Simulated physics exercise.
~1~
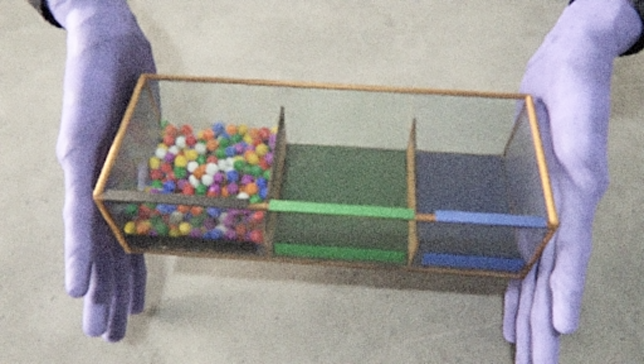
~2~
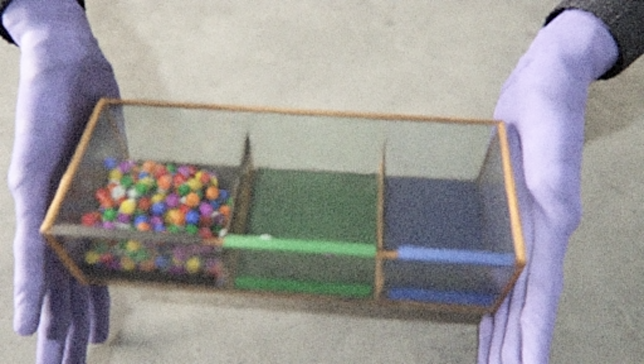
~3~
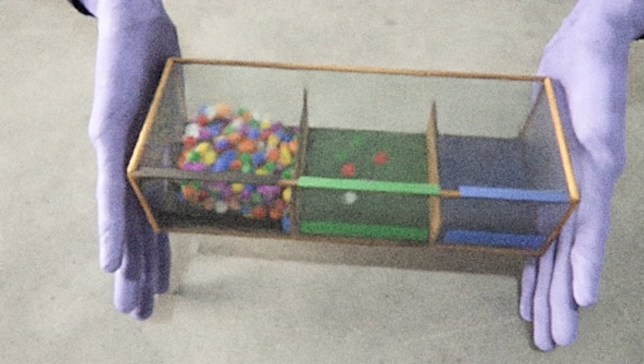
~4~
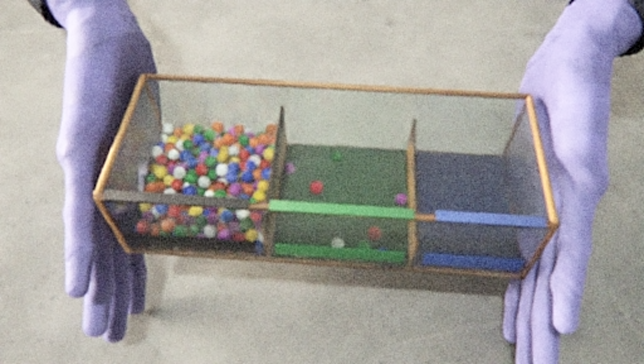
Above a pale gray surface, purple-gloved hands hold a clear lidded box with colorful beads filling its left compartment, shifting it left and down, right and up, then back; a few beads end in the green middle section, most stay left, and the blue section remains empty.
